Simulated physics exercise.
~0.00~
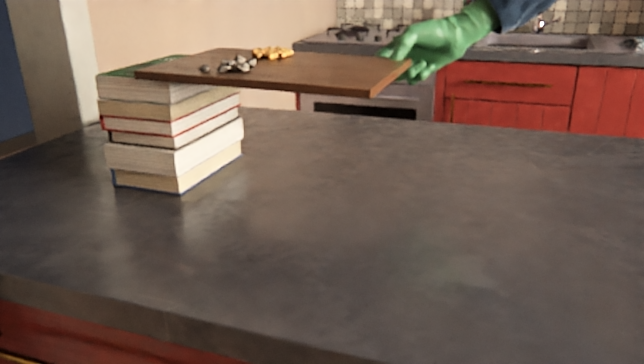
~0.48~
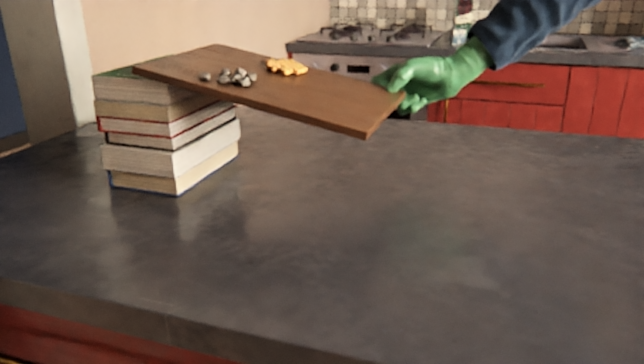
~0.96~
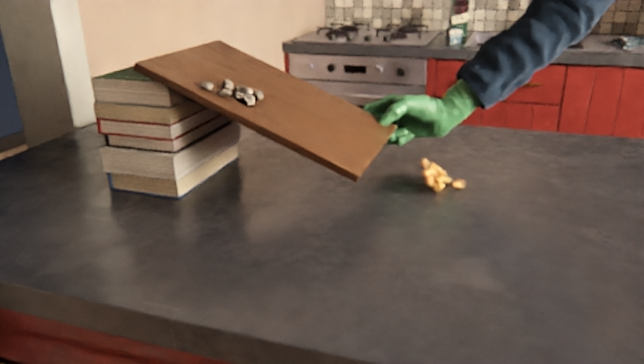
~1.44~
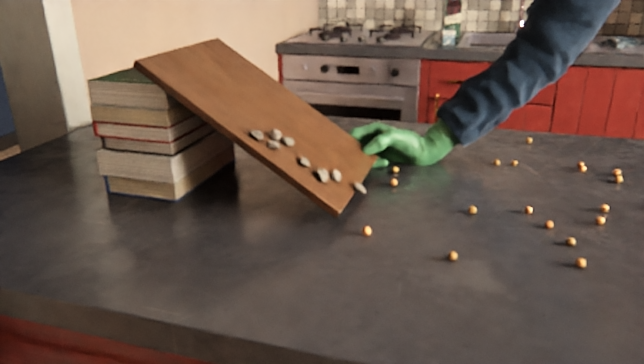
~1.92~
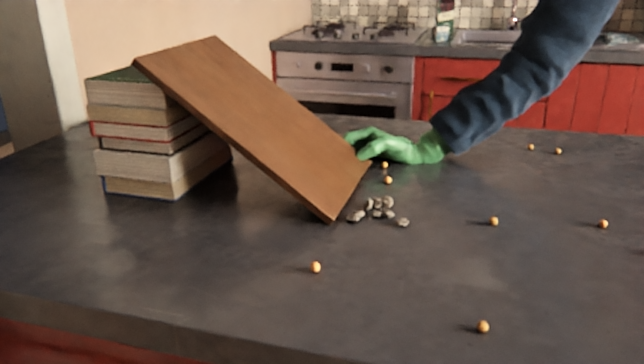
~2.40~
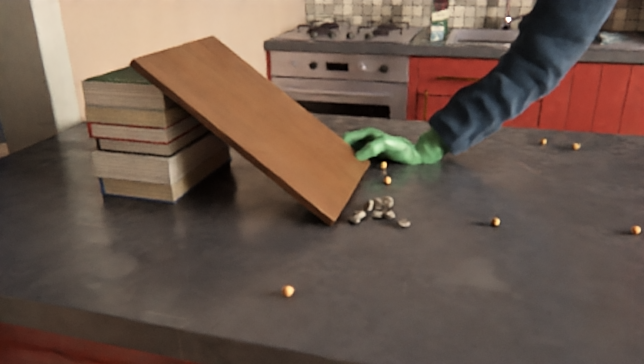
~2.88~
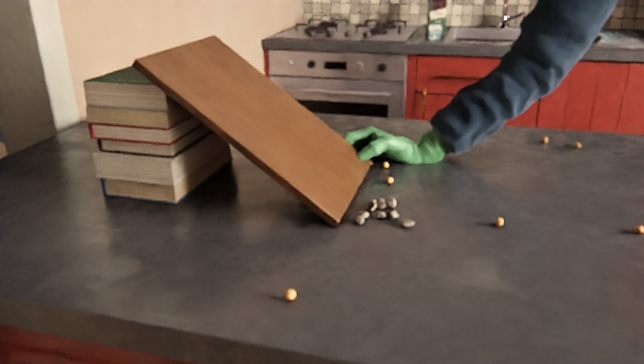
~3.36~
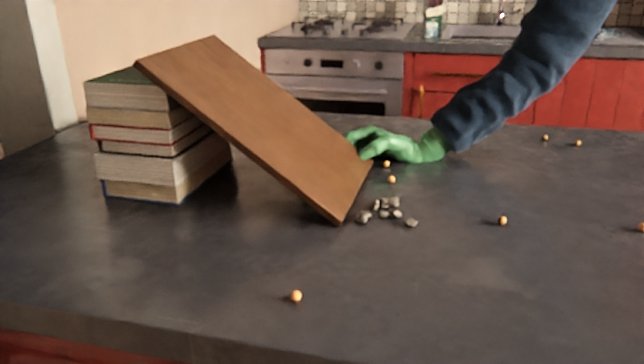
At the start, a green-gloved hand holds one end of a brown wooden board level, its other end resting on a stack of books, with small grey pieces and a cluster of yellow-orange ones on top. The hand lowers its end, and the board tilts down to the right. The orange pieces slide off first and scatter widely over the dark counter. As the slope steepens, the grey pieces slide down and gather at the board's foot. The hand stays by the lowered end, with a few orange balls left spread far beyond the grey cluster.
